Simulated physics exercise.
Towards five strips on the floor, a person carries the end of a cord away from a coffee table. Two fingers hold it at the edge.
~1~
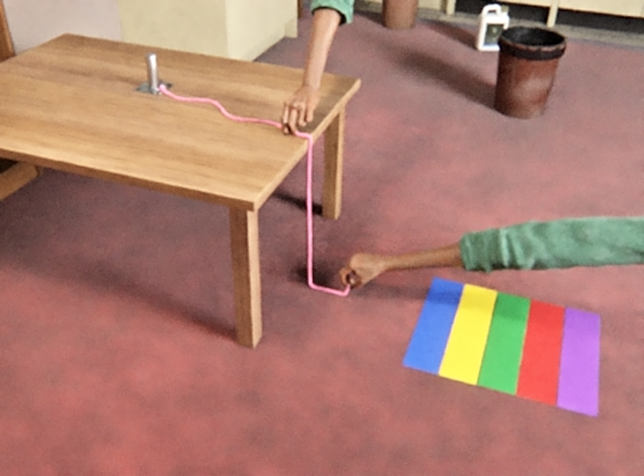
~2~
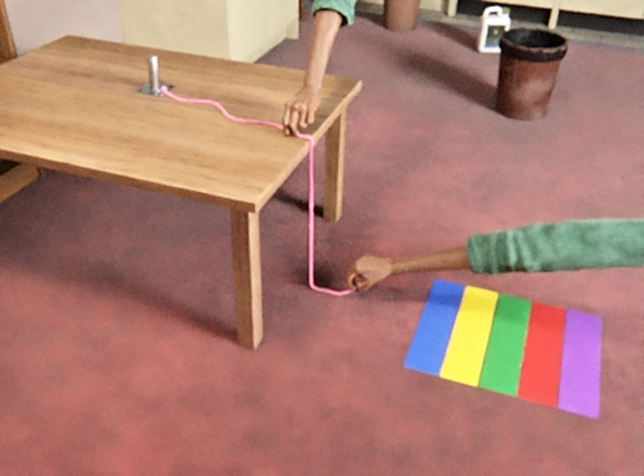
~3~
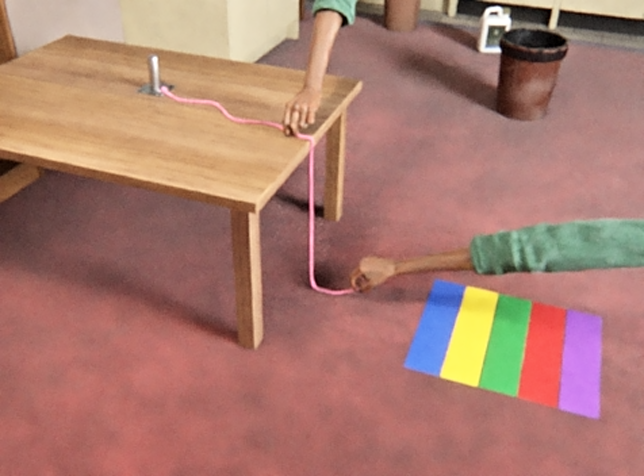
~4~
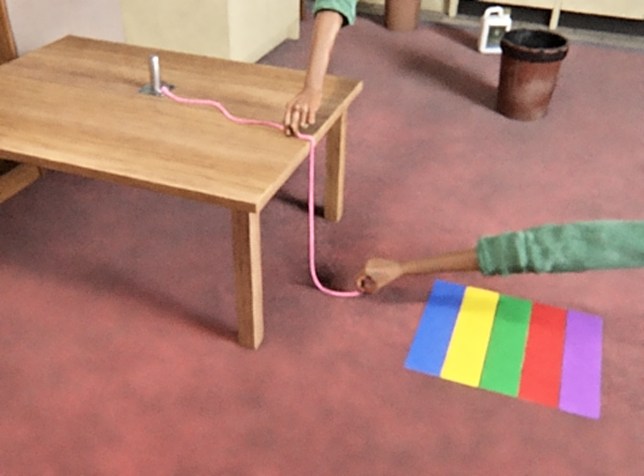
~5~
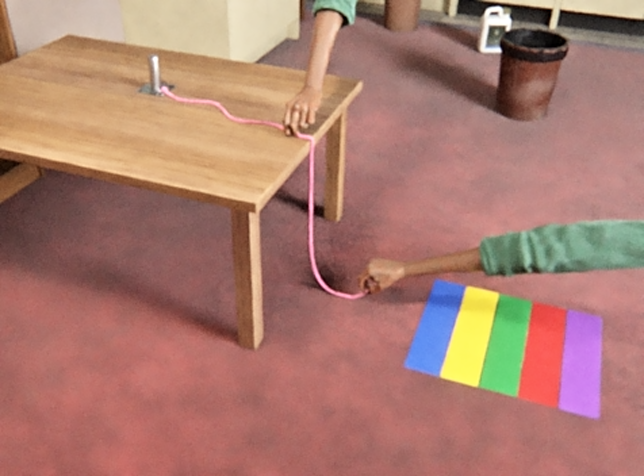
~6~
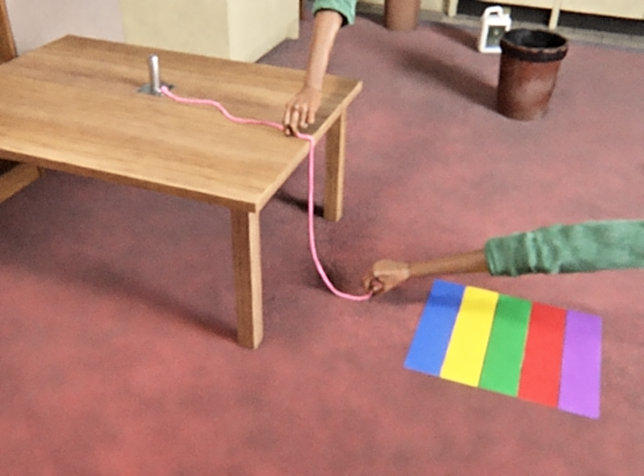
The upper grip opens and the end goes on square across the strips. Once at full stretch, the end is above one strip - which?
The end stops over the yellow strip.
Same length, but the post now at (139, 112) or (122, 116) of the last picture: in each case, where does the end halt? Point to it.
Pixels, roughly: (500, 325) then (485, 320).
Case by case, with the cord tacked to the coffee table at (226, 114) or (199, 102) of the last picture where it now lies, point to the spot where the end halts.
I'd say about (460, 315) for the first and about (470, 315) for the second.
Soon after, end near (423, 305); over blue.
Then, end near (455, 313); over blue.
At full stretch, end near (473, 317); over yellow. It gets as far as the yellow strip.
